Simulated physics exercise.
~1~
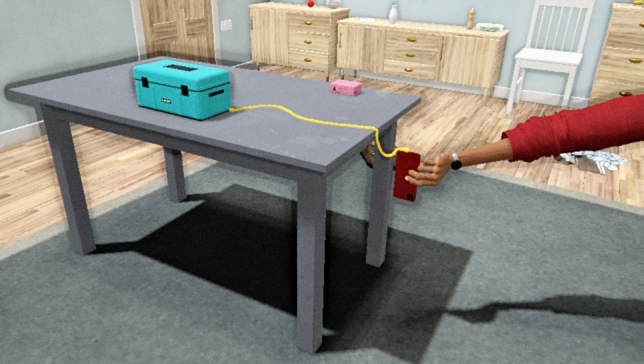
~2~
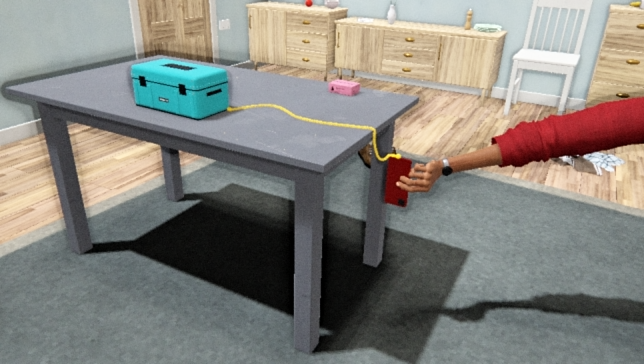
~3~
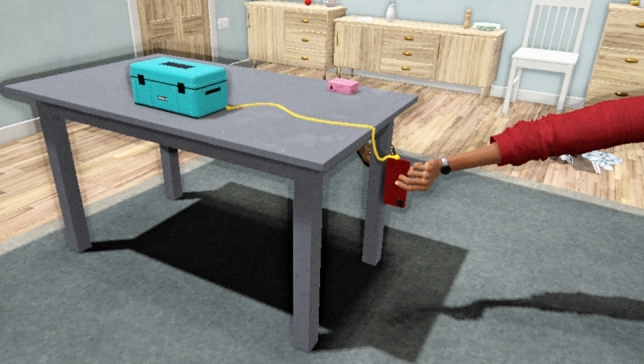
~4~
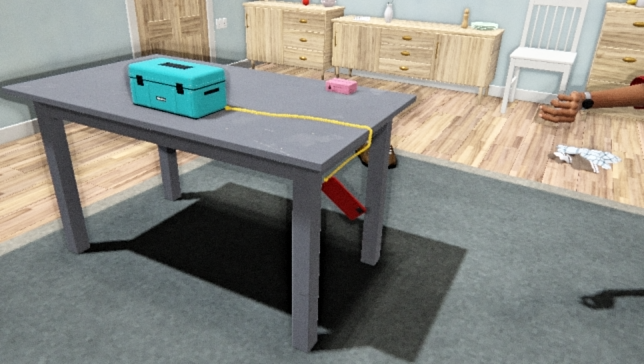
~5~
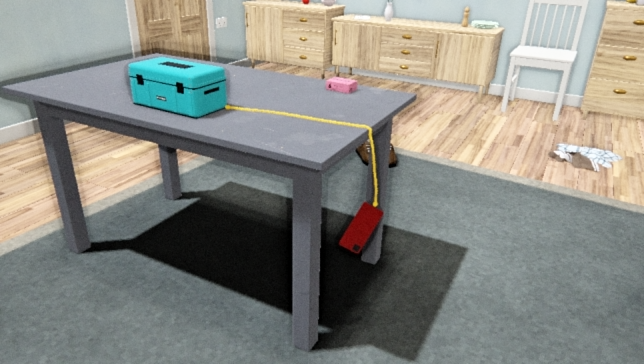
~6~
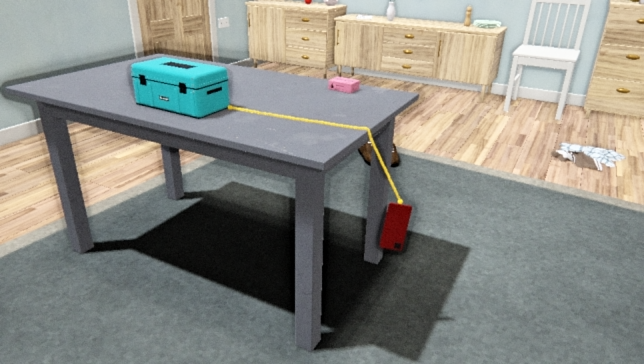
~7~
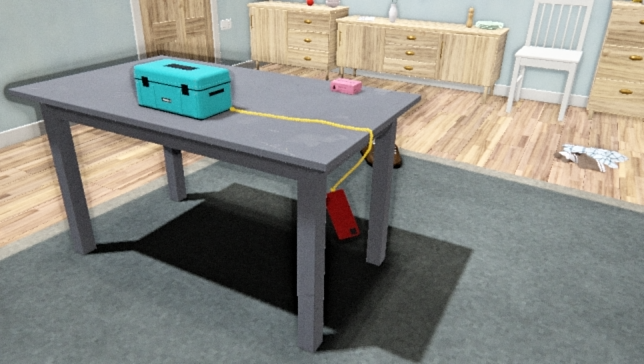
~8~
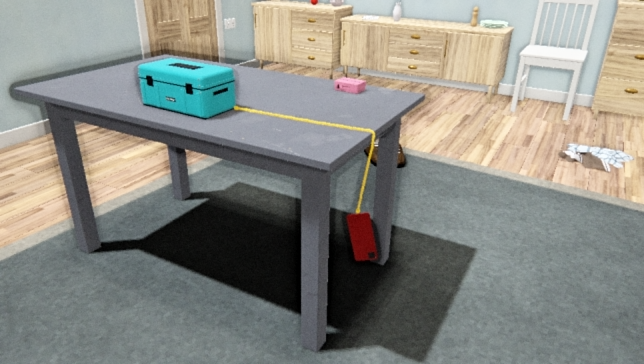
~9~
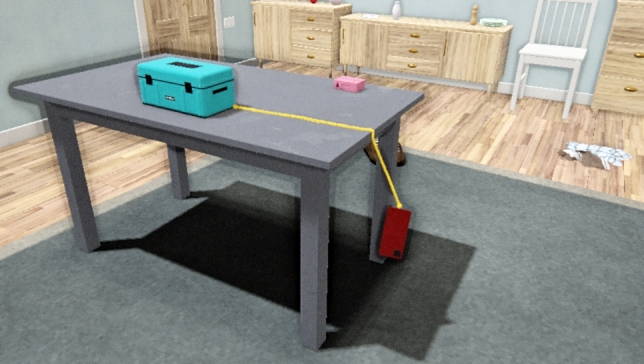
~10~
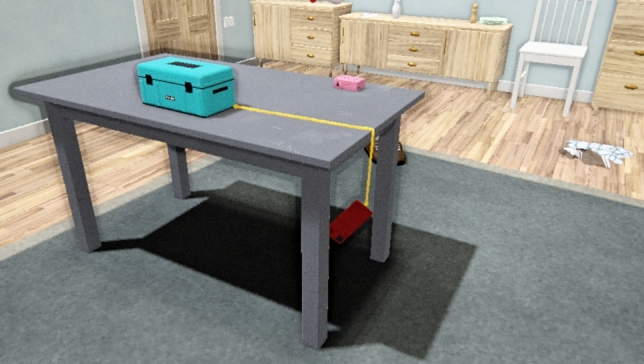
In a wood-floored room, a hand releasing a red phone tied by yellow string to a turquoise toolbox, leaving it swinging off the table.
